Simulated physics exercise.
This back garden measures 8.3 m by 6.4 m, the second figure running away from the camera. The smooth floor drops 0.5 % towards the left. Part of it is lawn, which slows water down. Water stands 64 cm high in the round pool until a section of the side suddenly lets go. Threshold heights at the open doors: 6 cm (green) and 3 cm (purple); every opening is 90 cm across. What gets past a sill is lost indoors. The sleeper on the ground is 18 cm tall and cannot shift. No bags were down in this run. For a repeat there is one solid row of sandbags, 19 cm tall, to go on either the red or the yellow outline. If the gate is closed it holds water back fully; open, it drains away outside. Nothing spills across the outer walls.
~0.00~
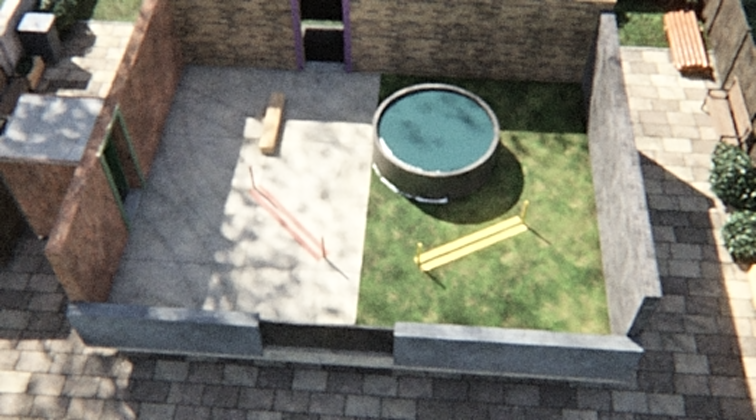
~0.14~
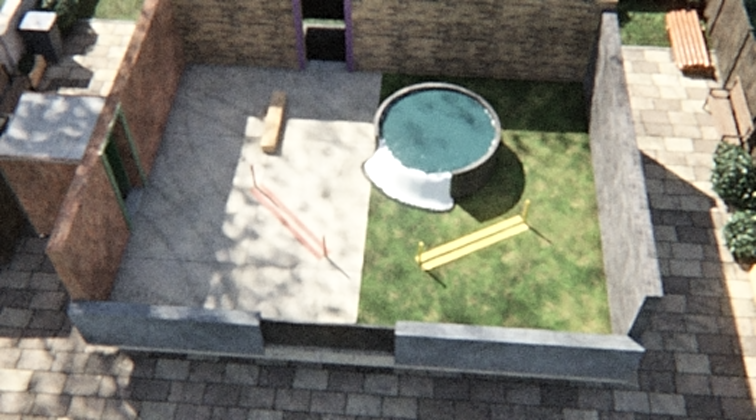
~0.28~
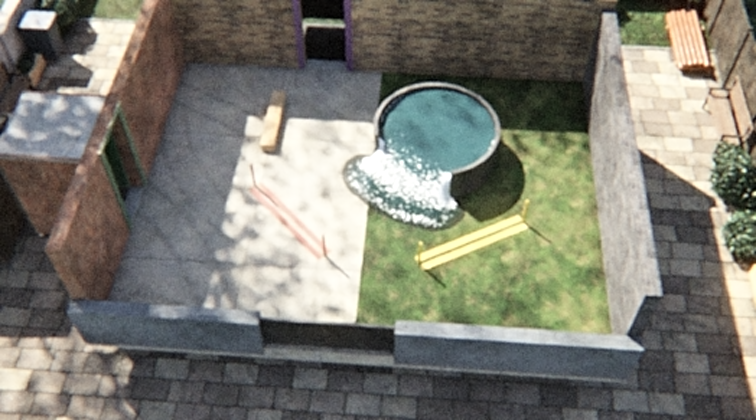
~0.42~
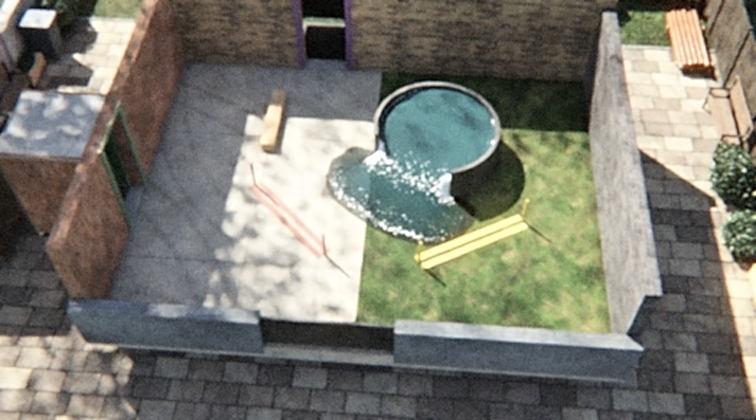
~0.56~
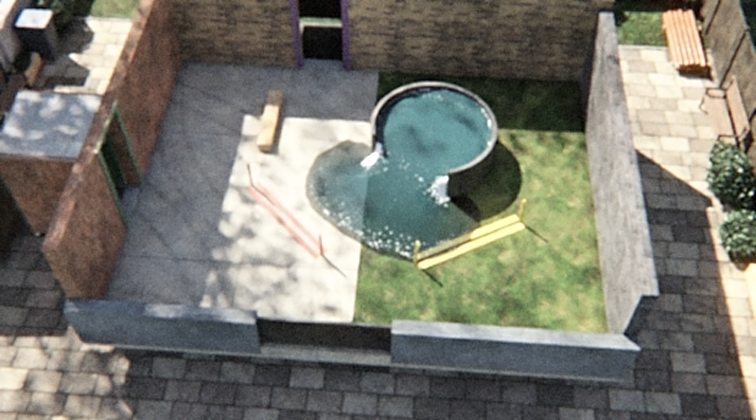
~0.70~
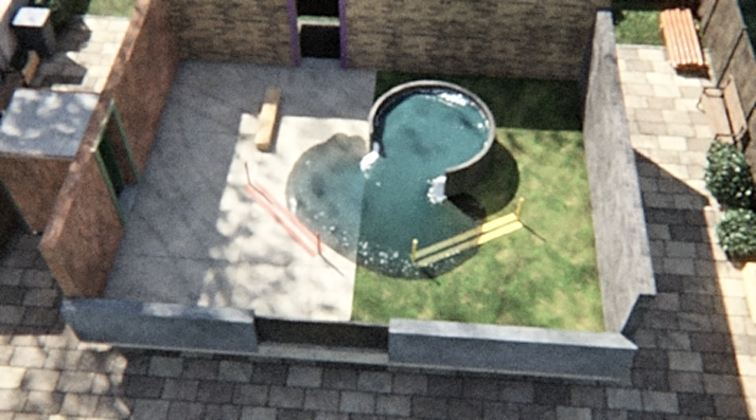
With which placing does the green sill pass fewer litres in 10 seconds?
Choose red.
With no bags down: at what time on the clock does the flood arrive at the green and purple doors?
Arrival: Green 2.4 s, purple 7.5 s.
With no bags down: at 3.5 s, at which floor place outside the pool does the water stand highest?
At about (94, 322).
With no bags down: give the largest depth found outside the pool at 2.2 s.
Up to some 24 cm.
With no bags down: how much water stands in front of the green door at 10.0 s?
Roughly 7.5 cm deep.
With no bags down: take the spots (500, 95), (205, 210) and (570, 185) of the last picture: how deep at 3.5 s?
About 0, 2 and 0 cm.
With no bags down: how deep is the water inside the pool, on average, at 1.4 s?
Some 36 cm.
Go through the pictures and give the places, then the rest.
The first picture shows still water, 64 cm deep, in the round pool at (435, 131).
In the second picture, water pours out at (404, 181) and has run 0.9 m, to (453, 202); typically 9 cm deep outside, 64 cm at the round pool's back.
In the third picture, water pours out at (403, 183) and has run 1.2 m, to (459, 217); typically 10 cm deep outside, 64 cm at the round pool's back.
In the fourth picture, water pours out at (403, 183) and has run 1.4 m, to (337, 160); typically 9 cm deep outside, 64 cm at the round pool's back.
In the fifth picture, water pours out at (400, 183) and has run 1.7 m, to (313, 168); typically 8 cm deep outside, 62 cm at the round pool's back.
In the sixth picture, water pours out at (398, 182) and has run 2.0 m, to (431, 275); typically 6 cm deep outside, 51 cm at the round pool's back.
After 1.4 s water covers 30 % of the floor and is deepest (26 cm) near (401, 194) in the run without bags; in at the green door, 0 L with no bags, 0 L with the row on red, 0 L on yellow.
After 2.2 s water covers 45 % of the floor and is deepest (24 cm) near (292, 325) in the run without bags; in at the green door, 0 L with no bags, 0 L with the row on red, 0 L on yellow.
After 3.5 s water covers 50 % of the floor and is deepest (31 cm) near (94, 322) in the run without bags; in at the green door, 11 L with no bags, 0 L with the row on red, 11 L on yellow.
After 6.0 s water covers 65 % of the floor and is deepest (13 cm) near (94, 322) in the run without bags; in at the green door, 41 L with no bags, 6 L with the row on red, 43 L on yellow.
After 10.0 s water covers 90 % of the floor and is deepest (13 cm) near (162, 117) in the run without bags; in at the green door, 54 L with no bags, 7 L with the row on red, 61 L on yellow.
